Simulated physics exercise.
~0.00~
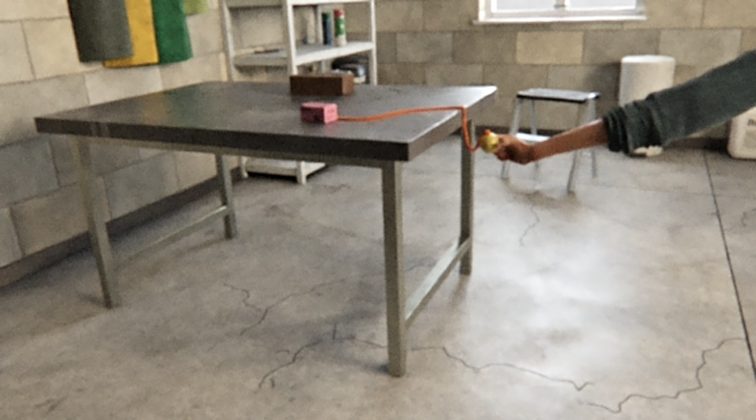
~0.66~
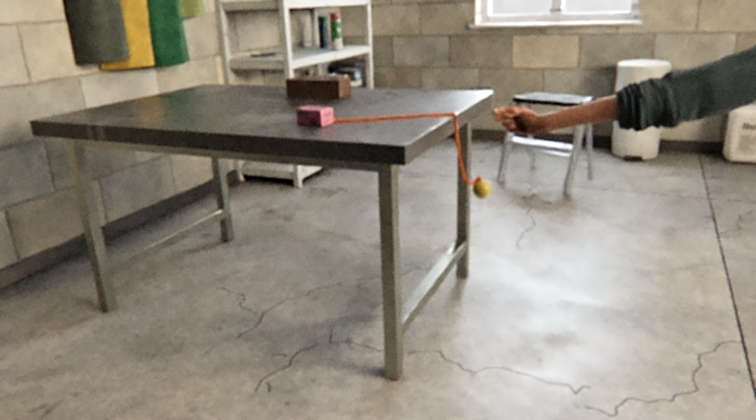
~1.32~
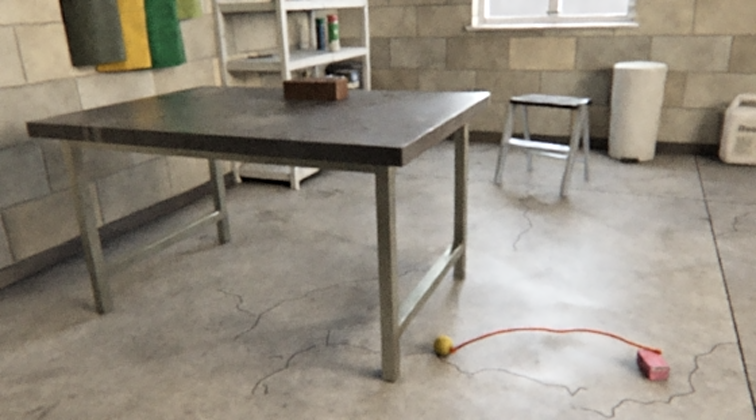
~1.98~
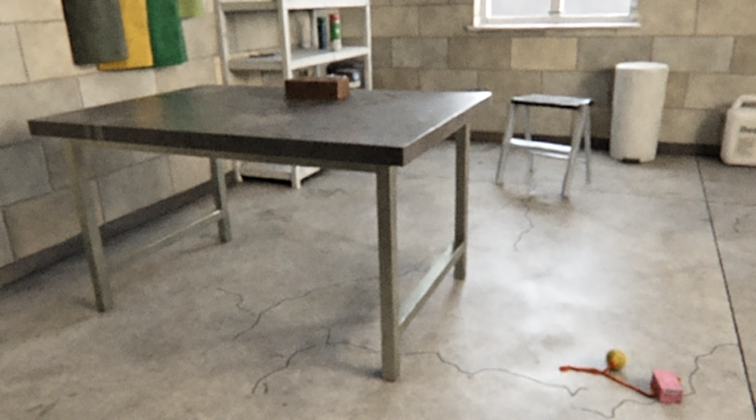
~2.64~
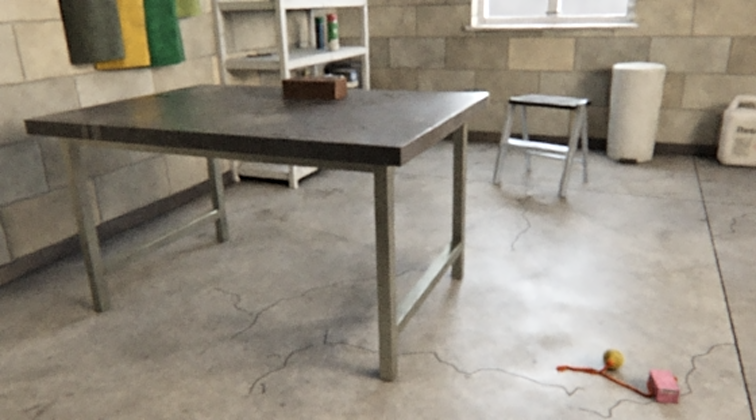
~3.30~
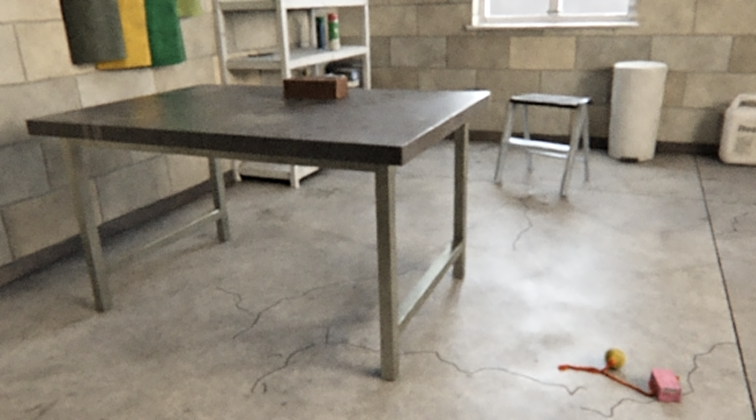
A yellow ball released by a hand drops, and the corded pink box follows it to the floor.
